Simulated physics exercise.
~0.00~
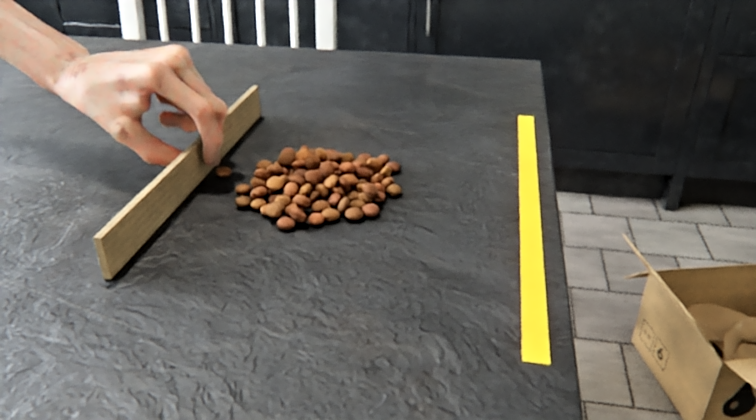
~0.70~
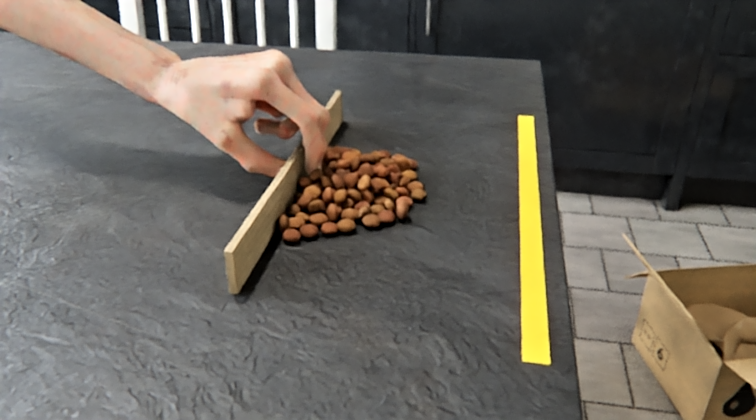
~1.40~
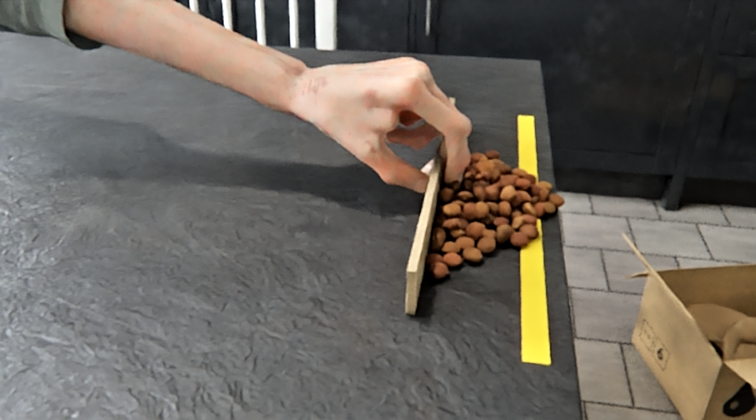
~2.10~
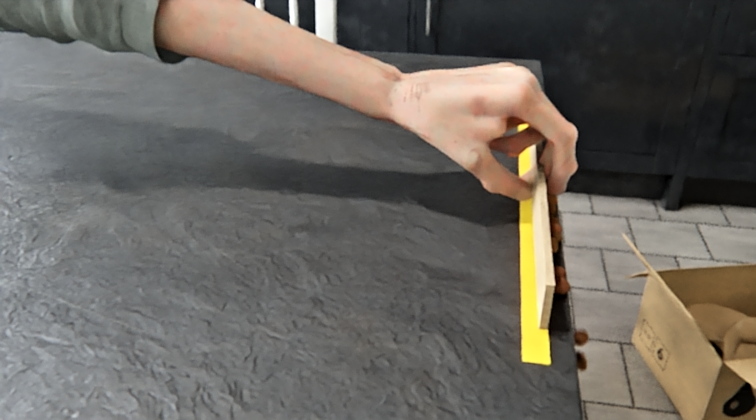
A hand pushing brown pellets rightward across a dark table with an upright strip, stopping at yellow tape as pellets spill over the edge.
